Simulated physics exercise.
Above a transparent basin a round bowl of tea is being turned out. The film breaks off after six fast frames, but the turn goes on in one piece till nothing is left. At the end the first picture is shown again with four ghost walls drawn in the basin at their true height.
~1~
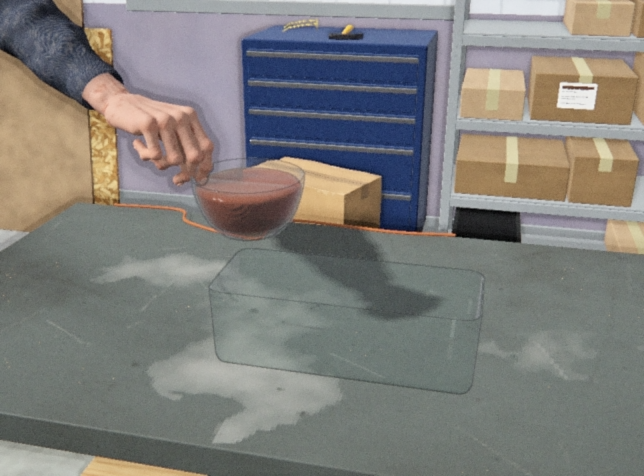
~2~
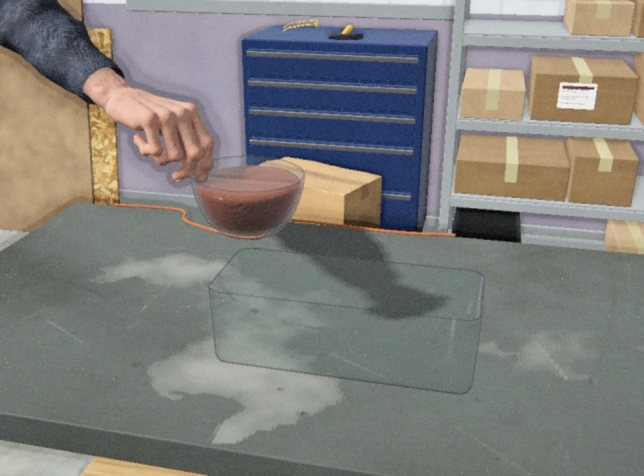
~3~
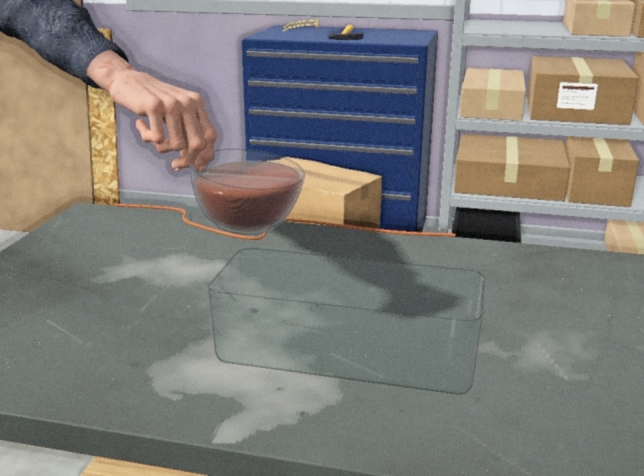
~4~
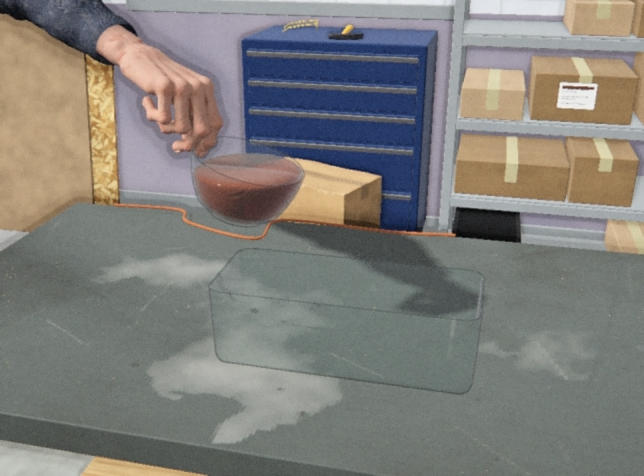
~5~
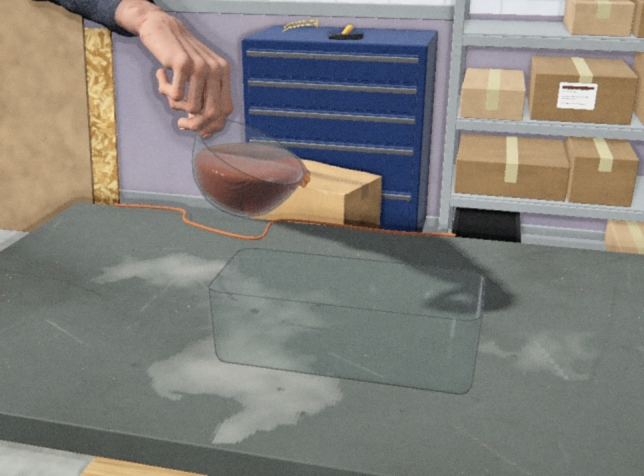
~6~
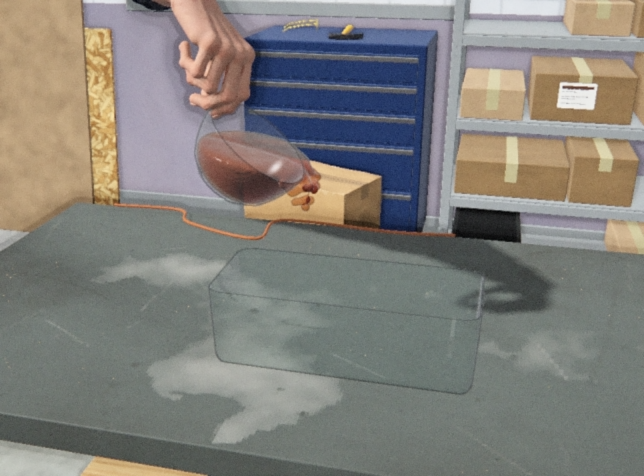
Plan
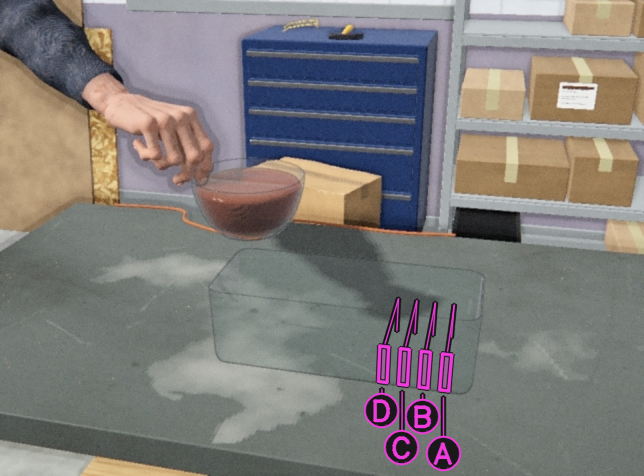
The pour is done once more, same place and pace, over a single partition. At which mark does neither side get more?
D works best here.
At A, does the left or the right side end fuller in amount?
The left one.
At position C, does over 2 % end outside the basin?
Yes.
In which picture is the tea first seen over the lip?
Picture 4.
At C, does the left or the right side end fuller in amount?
The left side.
On the marked copy, A at (443, 397); B at (422, 394); C at (402, 391); D at (381, 388).
Choosing A, about 83 % ends left of the wall and 7 % right of it; 10 % is lost outside.
Choosing B, about 88 % ends left of the wall and 5 % right of it; 7 % is lost outside.
Choosing C, about 75 % ends left of the wall and 13 % right of it; 12 % is lost outside.
Choosing D, about 47 % ends left of the wall and 48 % right of it; 5 % is lost outside.
